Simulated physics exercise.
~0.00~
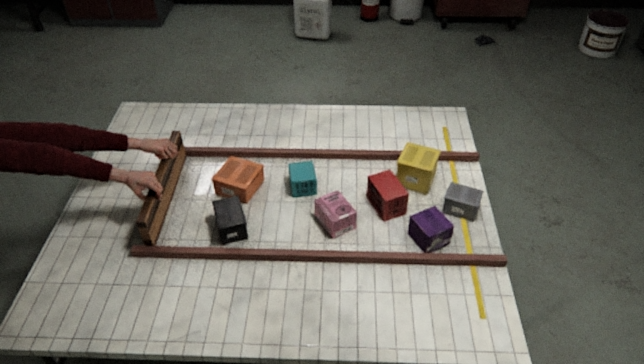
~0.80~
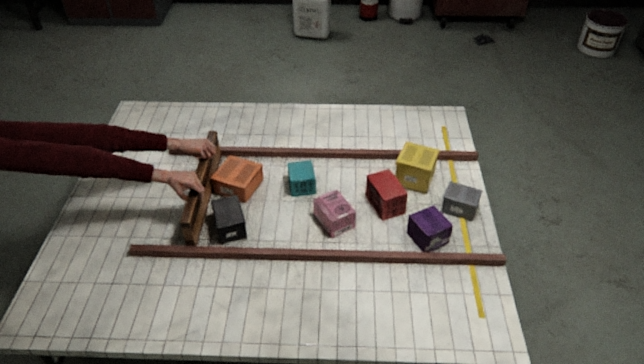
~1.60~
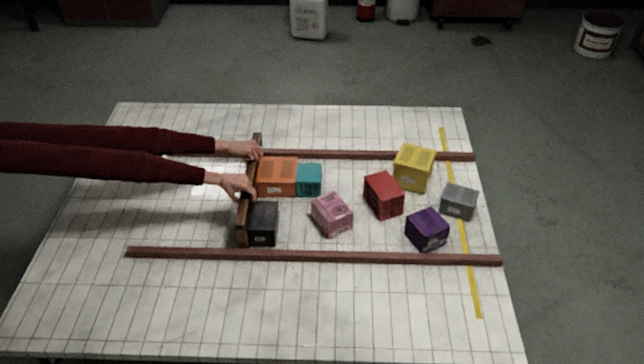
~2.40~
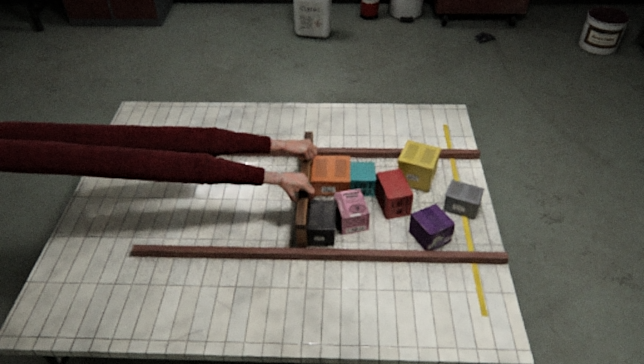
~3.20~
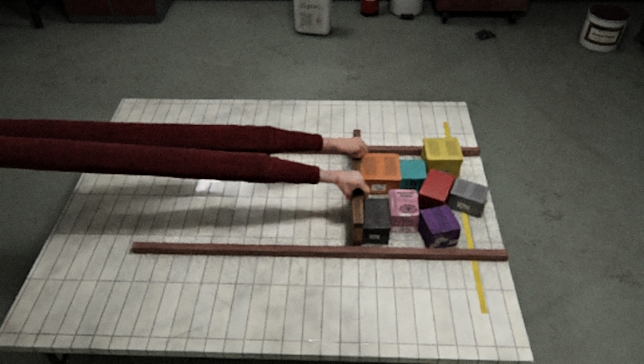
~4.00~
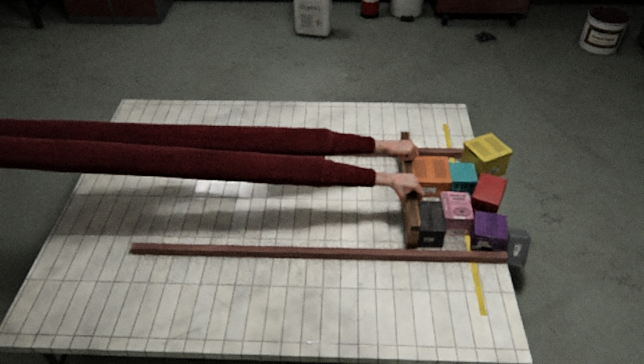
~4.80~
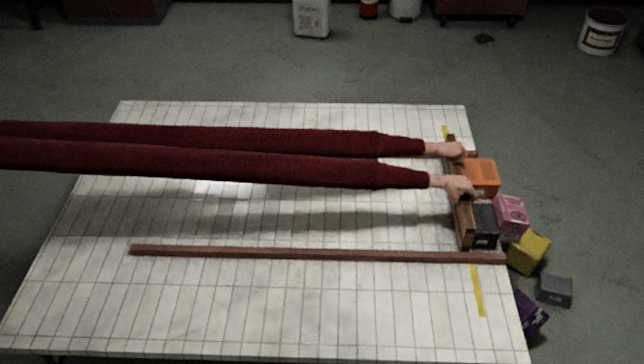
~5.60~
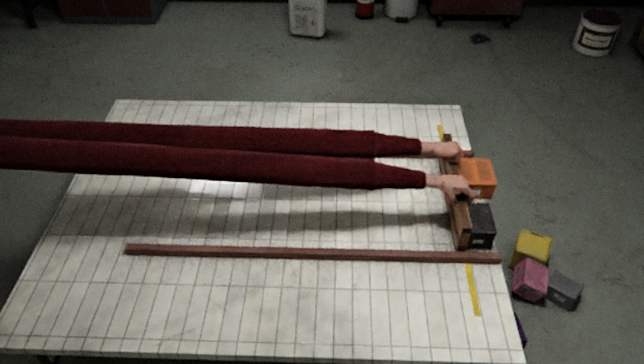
A wooden plank, pushed rightward by two hands between two rails on a tiled deck, gathers a cluster of coloured boxes and drives them past a yellow tape line, where six drop over the edge while the orange and black ones stay against the plank at the brink.
